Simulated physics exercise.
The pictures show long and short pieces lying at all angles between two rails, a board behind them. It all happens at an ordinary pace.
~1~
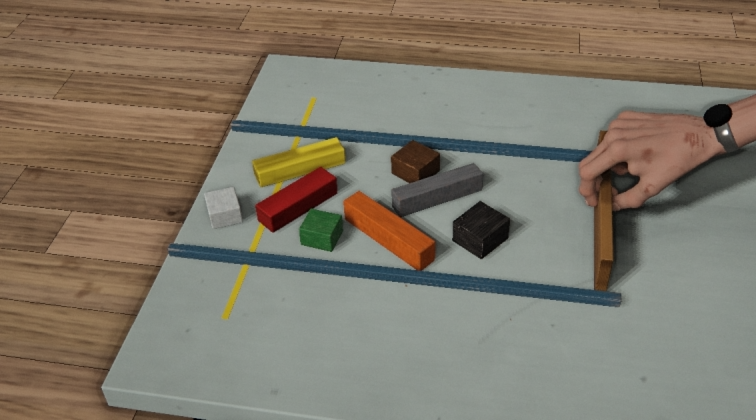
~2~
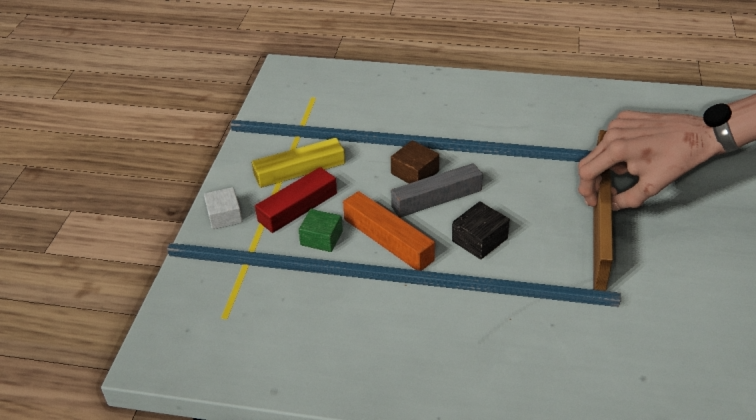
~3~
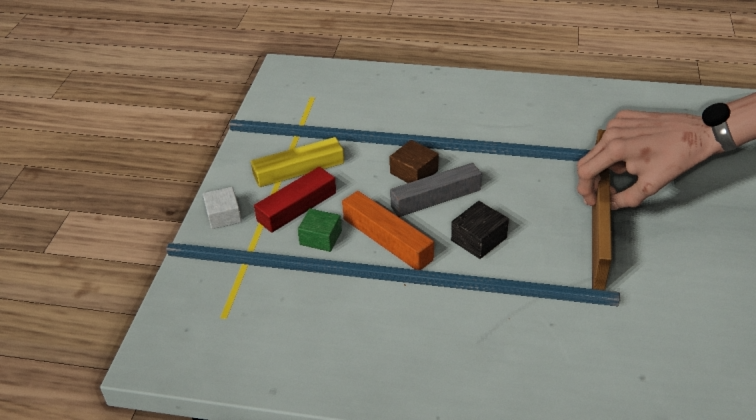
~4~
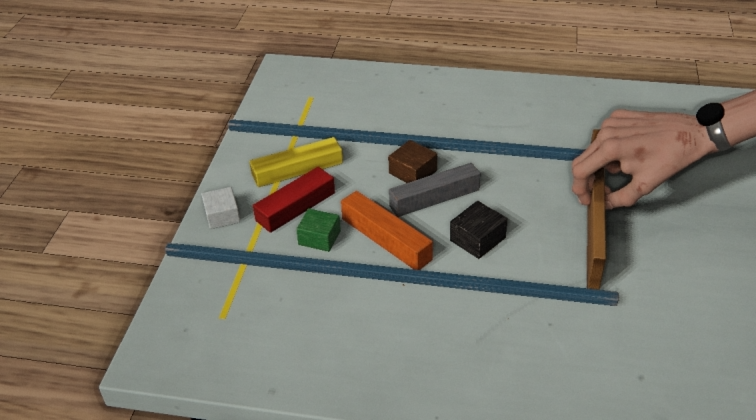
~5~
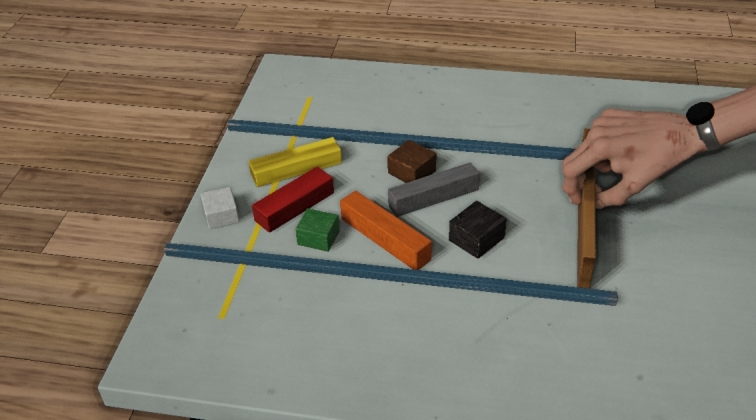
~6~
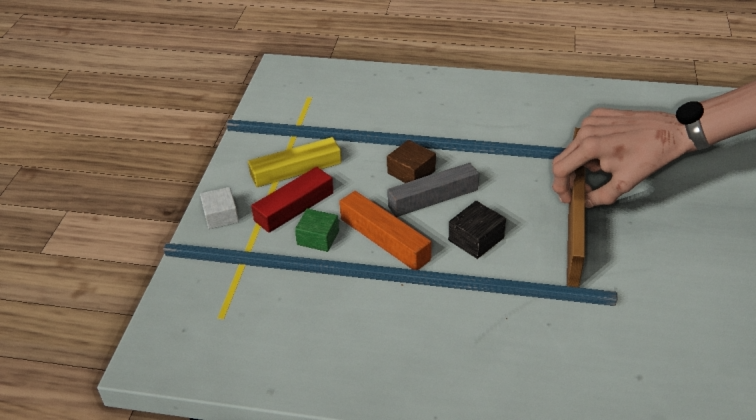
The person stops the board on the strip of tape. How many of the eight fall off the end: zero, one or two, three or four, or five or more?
In the end the number that fall off is one or two.
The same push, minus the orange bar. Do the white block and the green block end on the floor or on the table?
The white block tumbles off; the green block is kept.
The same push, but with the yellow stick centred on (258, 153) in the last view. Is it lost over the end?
Then it holds on.
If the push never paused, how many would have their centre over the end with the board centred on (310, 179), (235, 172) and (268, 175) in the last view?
Place by place, 0, 5 and 2.
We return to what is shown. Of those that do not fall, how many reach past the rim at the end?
It comes to 4.
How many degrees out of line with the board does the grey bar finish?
Roughly 35° out of line.
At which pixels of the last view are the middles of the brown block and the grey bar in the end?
Near (273, 138) and (241, 174).
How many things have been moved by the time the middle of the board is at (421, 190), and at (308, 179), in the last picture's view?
First 5, then 8.
A little later, none off yet; white block at rest near (219, 208); yellow stick at rest near (295, 162); red stick at rest near (293, 199).
Next, none off yet; white block moving near (210, 208); yellow stick moving near (289, 161); red stick shifted a little near (268, 190).
When it is over, the number that fall off is one or two; down, white block.
